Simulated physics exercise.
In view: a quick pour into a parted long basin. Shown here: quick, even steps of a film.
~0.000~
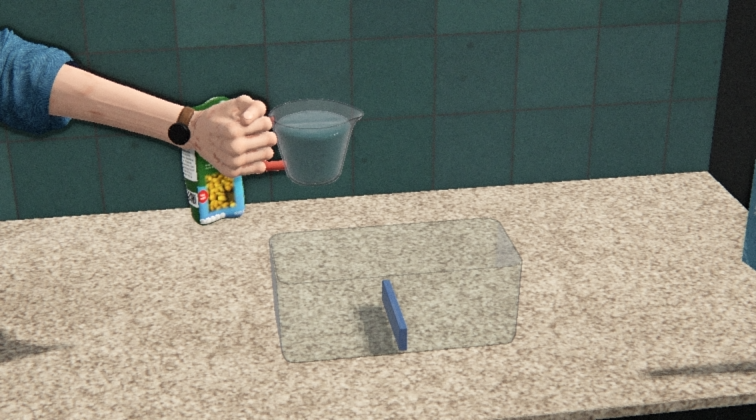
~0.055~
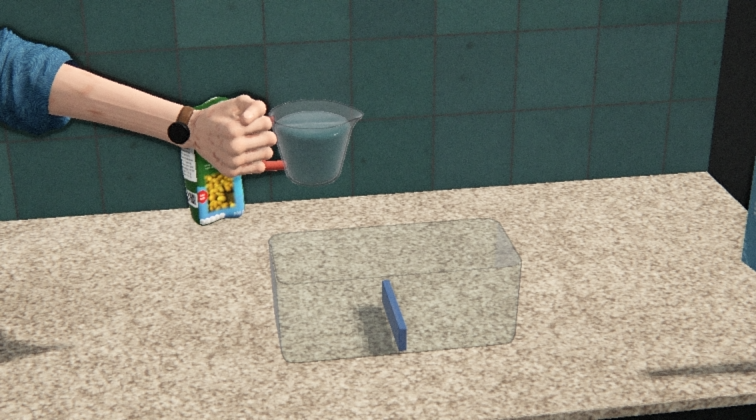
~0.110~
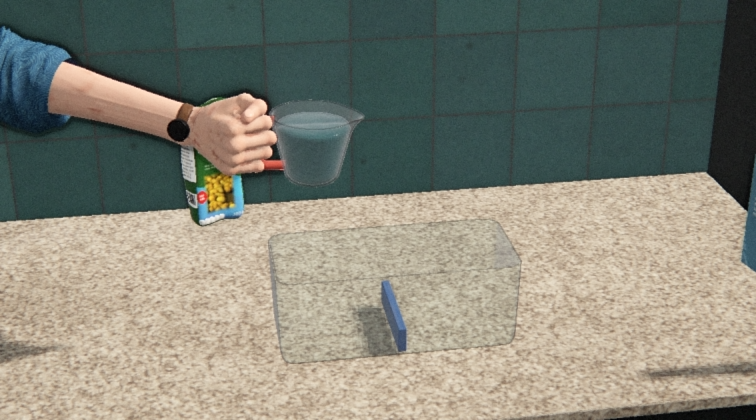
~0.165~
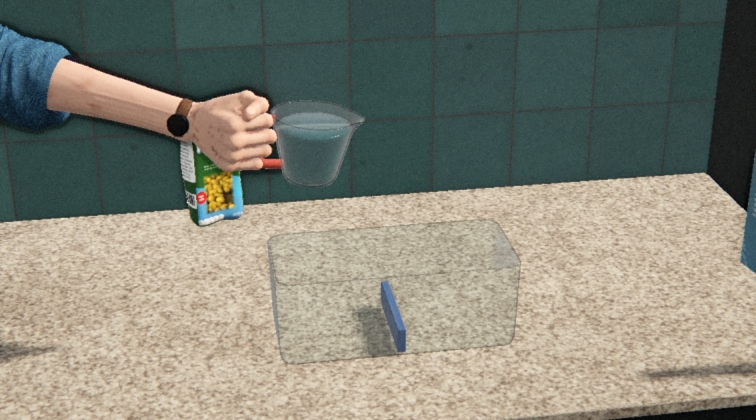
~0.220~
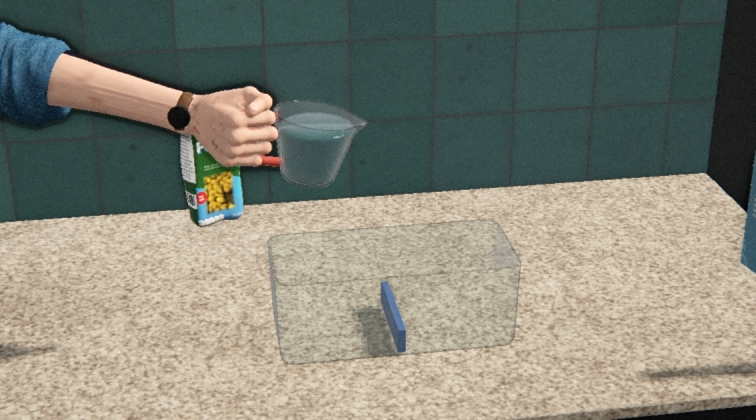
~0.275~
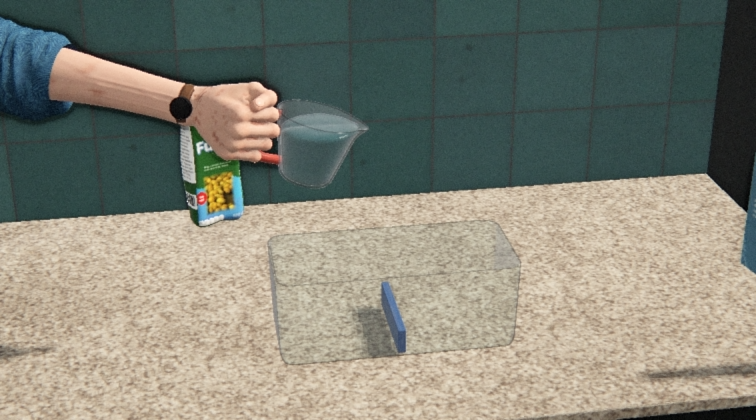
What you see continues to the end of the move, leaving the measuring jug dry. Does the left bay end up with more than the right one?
No: The right bay will be the one that fills most.
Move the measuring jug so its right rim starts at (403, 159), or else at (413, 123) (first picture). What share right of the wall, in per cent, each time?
Roughly 95 per cent, then roughly 90 per cent.
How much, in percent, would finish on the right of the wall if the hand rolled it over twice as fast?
Some 55 per cent.
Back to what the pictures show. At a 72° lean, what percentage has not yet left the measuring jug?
55 %.
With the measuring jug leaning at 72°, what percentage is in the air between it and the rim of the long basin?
Somewhere around 30 per cent of it.
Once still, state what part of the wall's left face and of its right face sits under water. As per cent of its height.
It settles around 10 on the left side and around 40 on the right side.
After 0.69 s the tilt is 72° and 54 per cent is still to pour, 0 is left of the wall and 16 right of it.
After 1.00 s the tilt is 106° and 4 per cent is still to pour, 10 is left of the wall and 76 right of it.
After 1.32 s the tilt is 112° and 0 per cent is still to pour, 18 is left of the wall and 80 right of it.
After 1.67 s the tilt is 112° and 0 per cent is still to pour, 19 is left of the wall and 80 right of it.
In the end 19 per cent lies left of the wall, 80 right of it and 1 outside.
